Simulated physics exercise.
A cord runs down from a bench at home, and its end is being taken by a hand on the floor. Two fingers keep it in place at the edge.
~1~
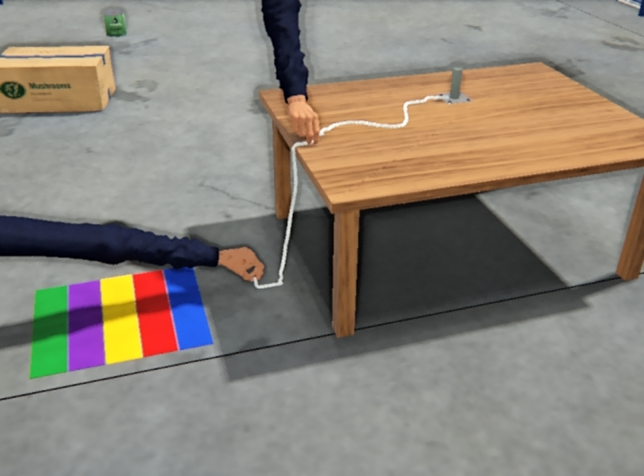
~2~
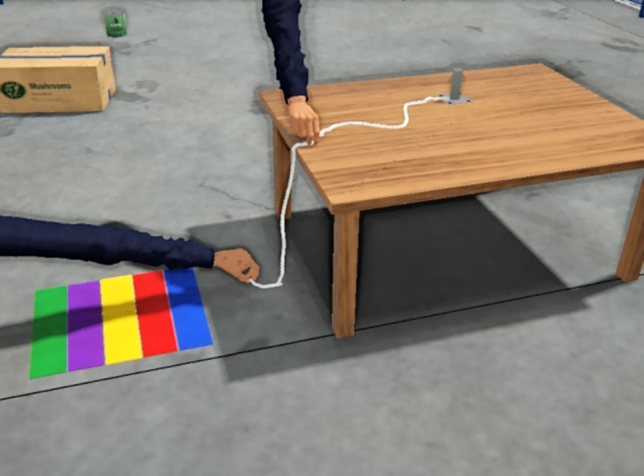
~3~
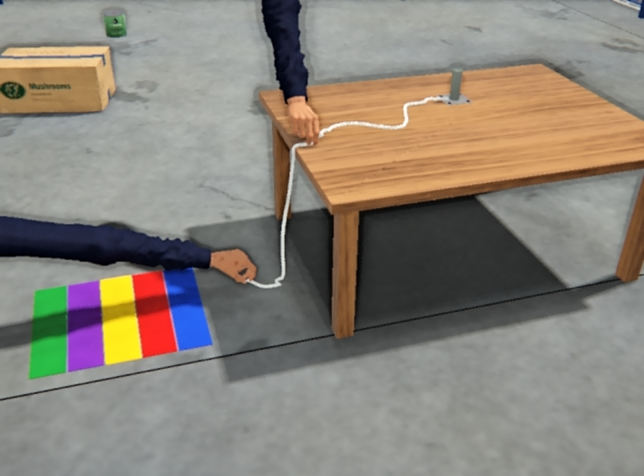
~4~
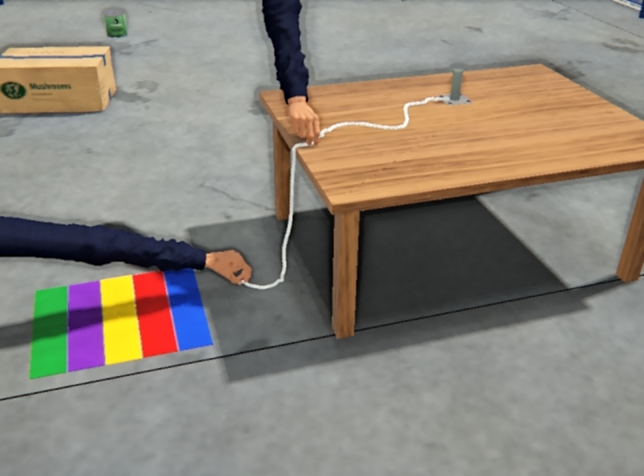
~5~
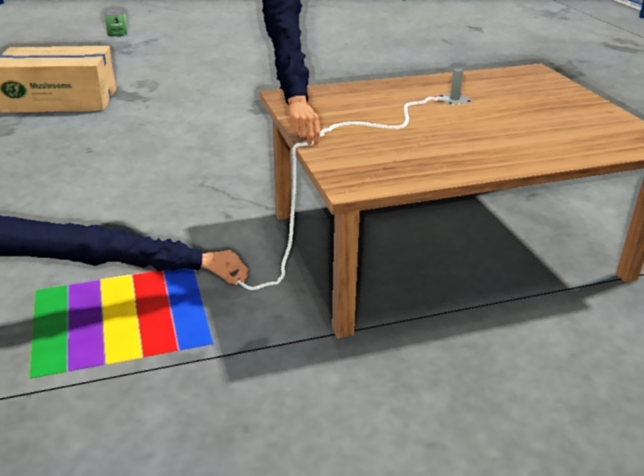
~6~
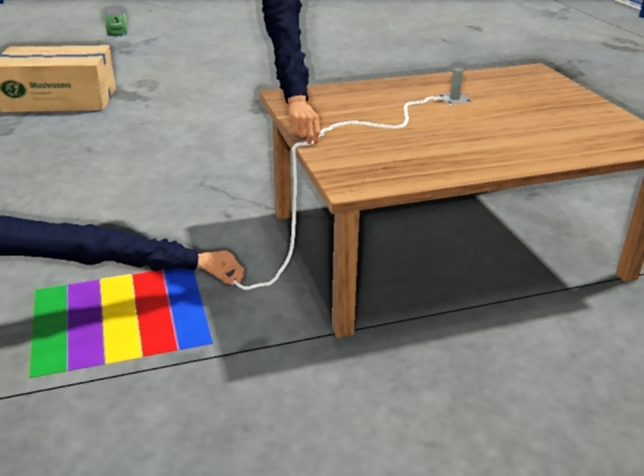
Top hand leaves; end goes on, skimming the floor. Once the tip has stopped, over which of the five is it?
Over the purple strip.
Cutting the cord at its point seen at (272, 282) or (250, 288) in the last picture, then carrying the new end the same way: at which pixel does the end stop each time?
Estimated pixels: (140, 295) then (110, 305).
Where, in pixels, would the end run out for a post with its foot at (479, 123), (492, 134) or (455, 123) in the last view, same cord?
Going through the tries, you get (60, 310), then (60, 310), then (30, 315).
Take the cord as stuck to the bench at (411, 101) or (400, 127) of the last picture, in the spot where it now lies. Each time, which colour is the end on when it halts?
The end reaches purple and then yellow.
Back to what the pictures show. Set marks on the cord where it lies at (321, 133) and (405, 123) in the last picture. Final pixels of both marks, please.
First one: (279, 148); second one: (368, 119).
A little later, end near (135, 298); over red.
Next, end near (100, 304); over purple.
When it is tight, end near (77, 308); over purple. The end stops over the purple strip.
